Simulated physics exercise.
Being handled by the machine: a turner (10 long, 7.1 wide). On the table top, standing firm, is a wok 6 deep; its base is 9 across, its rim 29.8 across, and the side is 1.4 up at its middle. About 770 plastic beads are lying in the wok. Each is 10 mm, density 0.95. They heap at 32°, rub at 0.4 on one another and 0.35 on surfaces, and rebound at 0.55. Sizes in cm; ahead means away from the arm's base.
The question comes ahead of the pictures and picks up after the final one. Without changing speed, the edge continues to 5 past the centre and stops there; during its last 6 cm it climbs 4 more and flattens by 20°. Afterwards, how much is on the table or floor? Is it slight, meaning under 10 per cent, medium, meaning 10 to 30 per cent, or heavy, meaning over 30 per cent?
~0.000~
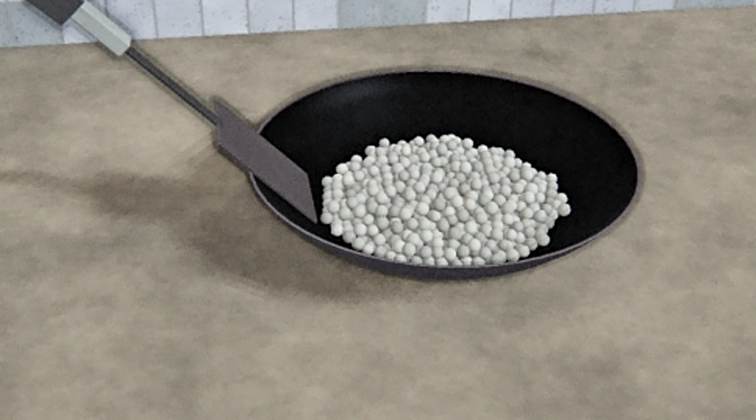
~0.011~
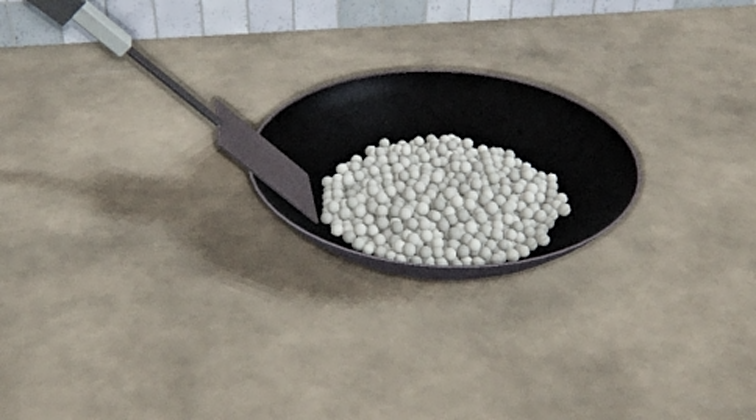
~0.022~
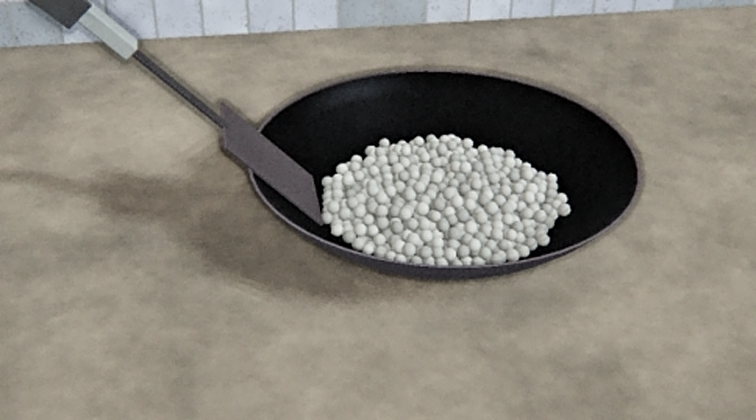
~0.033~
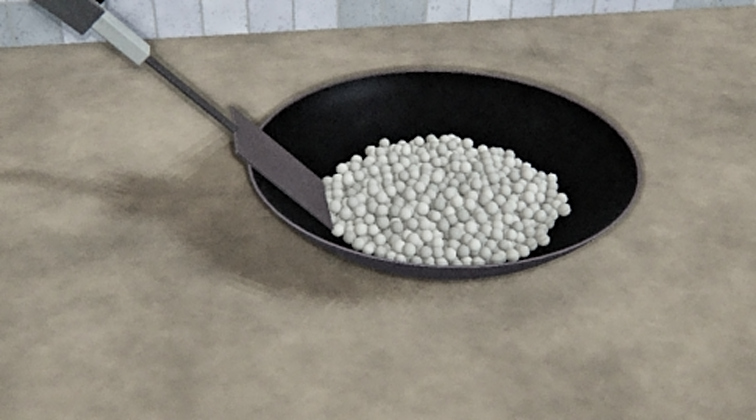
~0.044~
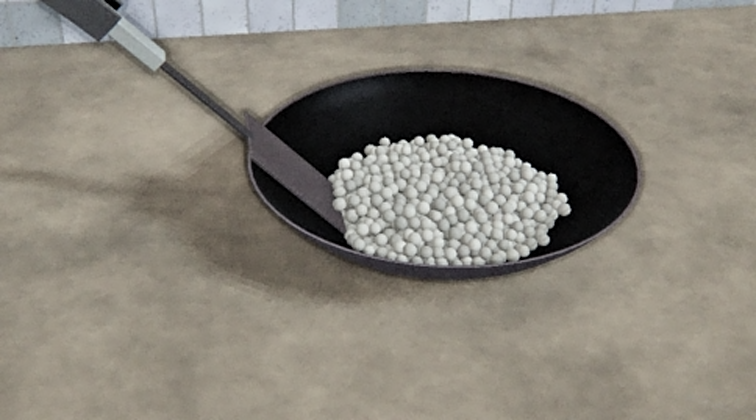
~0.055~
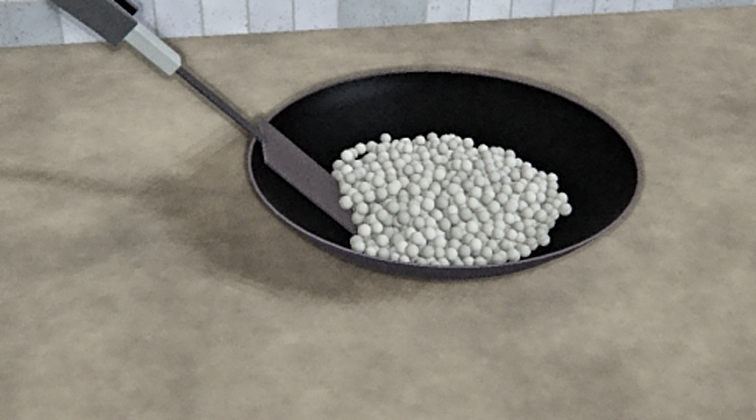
It is slight, under 10 per cent.
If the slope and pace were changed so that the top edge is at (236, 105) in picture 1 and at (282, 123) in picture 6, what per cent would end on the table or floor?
About 5 per cent.
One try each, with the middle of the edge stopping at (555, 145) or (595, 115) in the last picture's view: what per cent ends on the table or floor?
The two tries give near 20 and near 25 in a hundred.
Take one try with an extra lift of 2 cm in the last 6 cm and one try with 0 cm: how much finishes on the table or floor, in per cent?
First try around 0 percent, second try around 0 percent.
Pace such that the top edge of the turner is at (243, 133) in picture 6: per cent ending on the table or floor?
Some 0 percent.
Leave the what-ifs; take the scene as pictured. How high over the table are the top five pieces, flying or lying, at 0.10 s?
About 6 cm.
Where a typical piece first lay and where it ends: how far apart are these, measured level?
Somewhere around 3 centimetres, I'd say.
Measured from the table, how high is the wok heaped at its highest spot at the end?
Near 6.0 centimetres high.
After 0.10 s, sloping 47°, highest piece 6 above the table; 773 in the wok.
After 0.14 s, sloping 40°, highest piece 7 above the table; 773 in the wok.
After 0.37 s, sloping 27°, highest piece 7 above the table; 767 in the wok, 3 on the table or floor, 3 on the blade or in flight.
After 1.42 s, sloping 27°, highest piece 6 above the table; 766 in the wok, 7 on the table or floor.
In the end, 766 in the wok, 7 on the table or floor. That is 1 % on the table or floor.
